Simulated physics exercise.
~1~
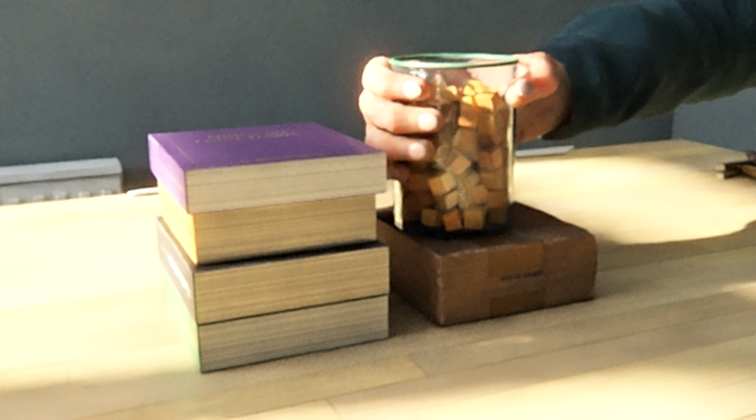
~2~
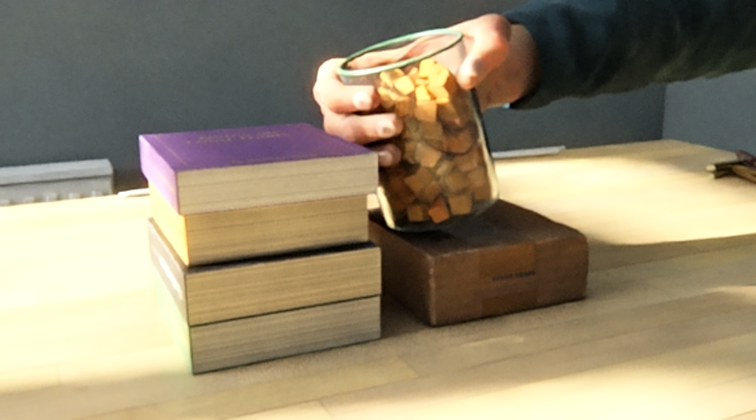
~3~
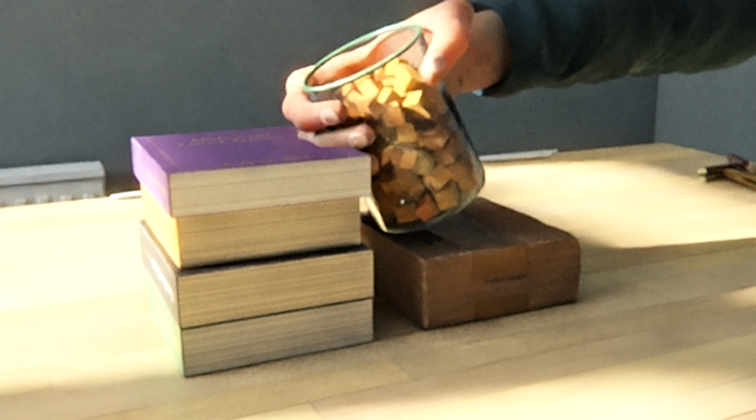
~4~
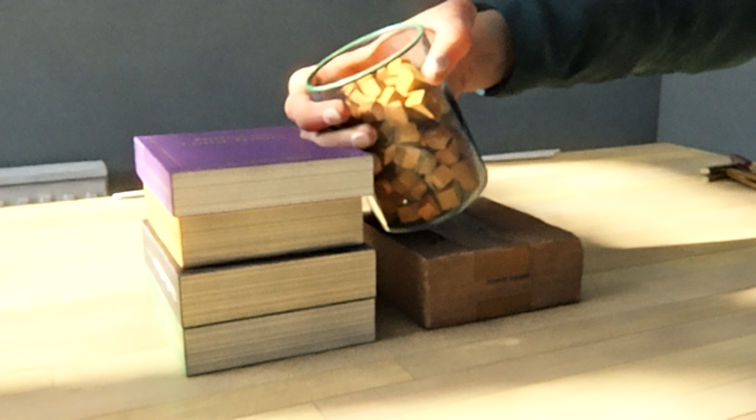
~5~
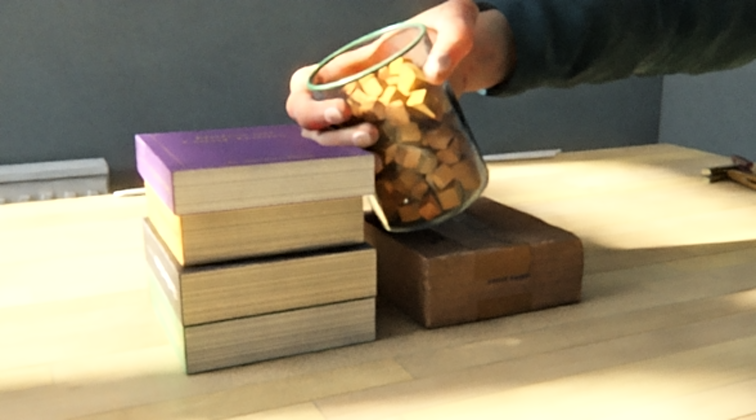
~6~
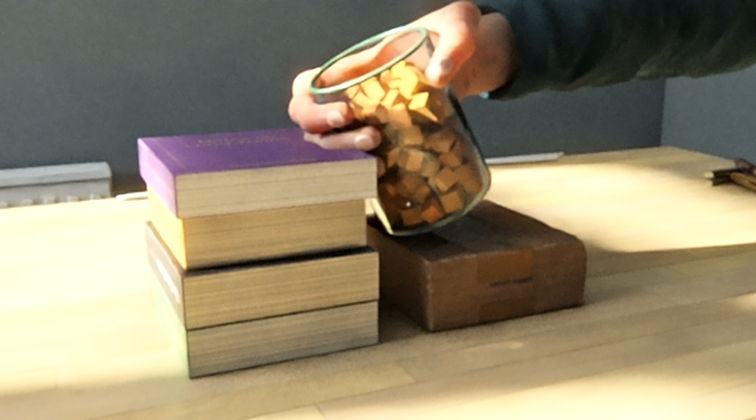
On a pale wooden table in front of a grey wall, seen from slightly above by a gently swaying camera, patches of sunlight fall across the surface. A stack of four thick books, the top one purple, stands on the left, with a flat brown box close behind to its right. A hand reaching in from the right in a dark sleeve holds an upright clear glass filled with small orange-brown cubes over the box. The hand tips the glass to the left until it leans against the book pile. It then stays there, tilted and still held, with the cubes inside.
